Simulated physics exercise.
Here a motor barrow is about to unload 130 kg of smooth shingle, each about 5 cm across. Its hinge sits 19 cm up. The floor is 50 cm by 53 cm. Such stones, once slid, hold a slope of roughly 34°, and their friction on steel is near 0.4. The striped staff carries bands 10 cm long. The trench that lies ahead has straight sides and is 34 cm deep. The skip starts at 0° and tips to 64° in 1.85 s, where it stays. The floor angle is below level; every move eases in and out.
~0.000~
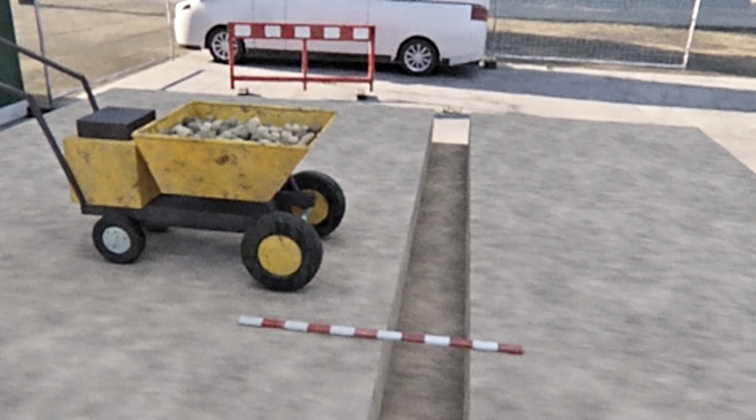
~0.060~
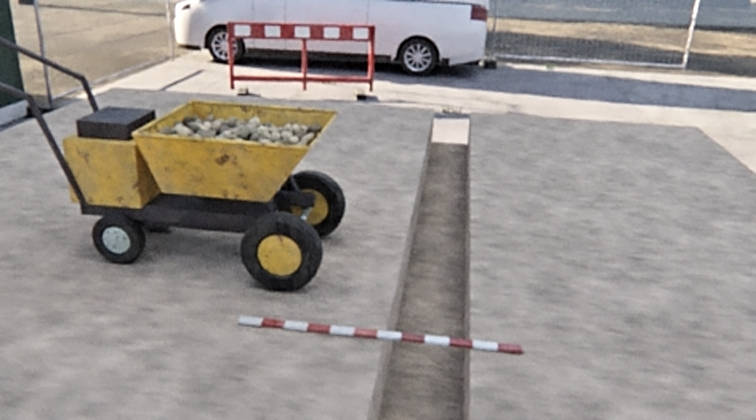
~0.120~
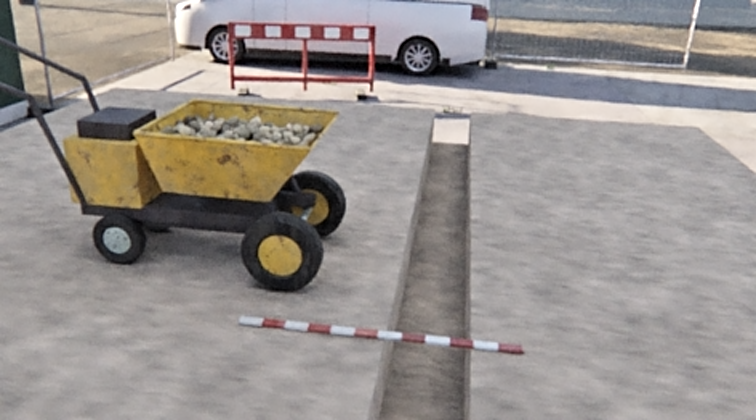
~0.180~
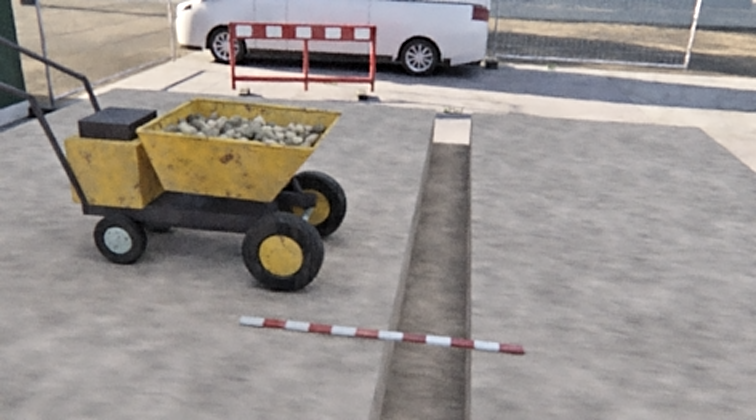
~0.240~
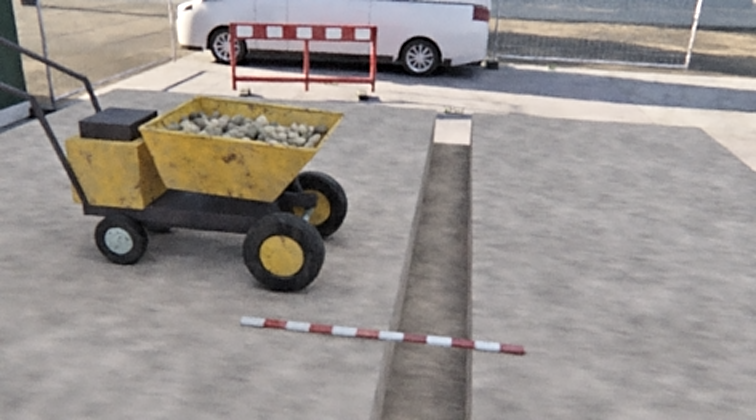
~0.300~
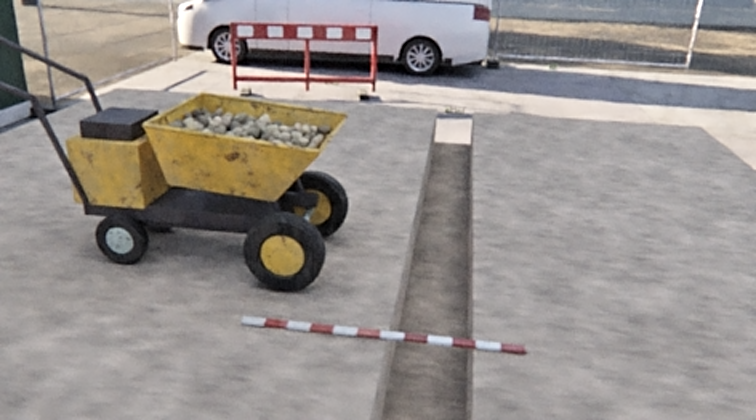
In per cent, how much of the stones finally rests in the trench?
Roughly 97 per cent of them.
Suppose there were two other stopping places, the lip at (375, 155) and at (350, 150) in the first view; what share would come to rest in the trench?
Some 40 and some 60 per cent, in that order.
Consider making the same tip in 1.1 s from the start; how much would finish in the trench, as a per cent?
I'd put it at roughly 90 per cent.
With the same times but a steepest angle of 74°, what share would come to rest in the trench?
Trench share: Approx. 95%.
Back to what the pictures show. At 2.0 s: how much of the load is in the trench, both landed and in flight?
By that point it's something like 40 in a hundred.
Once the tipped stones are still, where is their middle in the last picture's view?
Middle at around (436, 316), I'd say.
After 1.4 s the floor is at 54°; 100 % in the skip; the foremost stones are at (404, 205).
After 2.0 s the floor is at 64°; 59 % in the skip, 39 % in the trench, 1 % past the trench; the foremost stones are at (498, 276).
After 2.3 s the floor is at 64°; 34 % in the skip, 63 % in the trench, 3 % past the trench; the foremost stones are at (553, 289).
After 4.2 s the floor is at 64°; 0 % in the skip, 97 % in the trench, 3 % past the trench; the foremost stones are at (585, 293).
